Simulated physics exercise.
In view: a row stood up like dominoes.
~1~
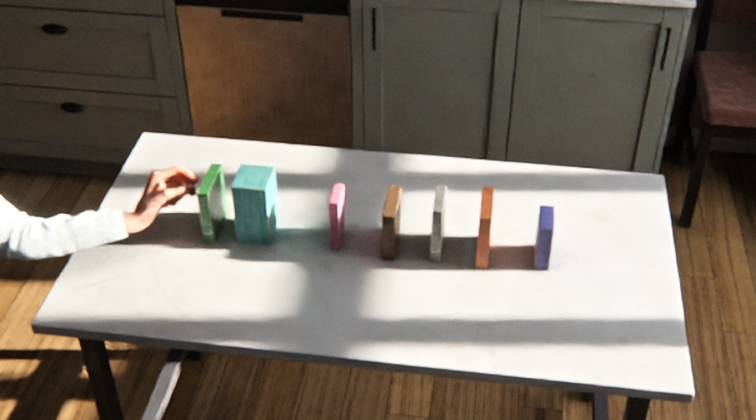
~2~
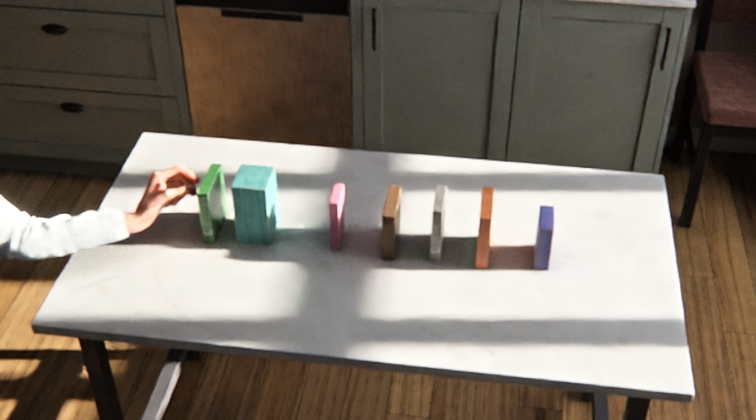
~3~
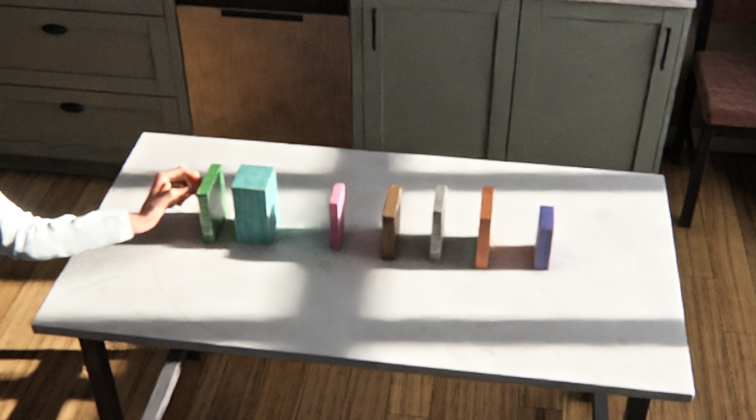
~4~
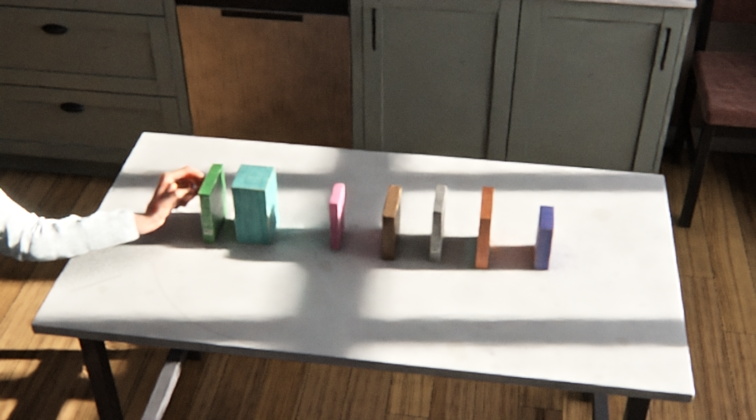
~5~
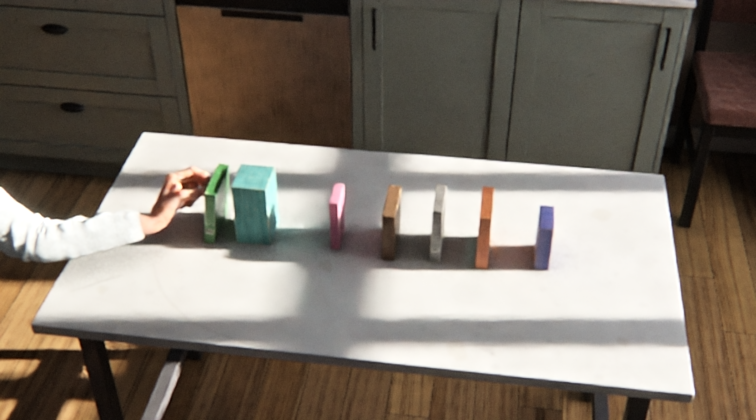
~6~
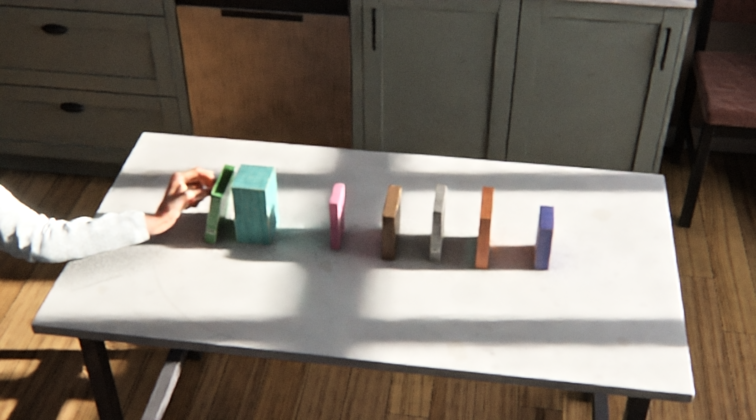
We see a row of upright blocks standing like dominoes on a pale table, as a hand at the left pushes the green one, which gradually tilts a little to the right toward the thick turquoise block while the others stay still.
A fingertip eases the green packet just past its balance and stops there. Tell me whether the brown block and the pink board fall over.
The brown block is still upright, the pink board is still upright.
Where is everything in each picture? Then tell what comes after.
In the first frame, brown block (392, 223); pink board (337, 217).
In the second frame, orange block (485, 228); turquoise block (256, 205).
In the third frame, grey packet (438, 223); orange block (485, 228).
In the fourth frame, green packet 2° over; turquoise block (256, 205); grey packet (438, 223).
In the fifth frame, green packet 7° over; orange block (485, 228); turquoise block (256, 205).
In the sixth frame, green packet 13° over; brown block (392, 223); pink board (337, 217).
Then, 0.10 s past the last view, green packet 20° over.
Then, 0.30 s past the last view, brown block resting near (392, 223); pink board resting near (337, 217).
Finally, all 5 still in place. Final places as the last picture's camera would see them, brown block near (392, 223), pink board near (337, 217).
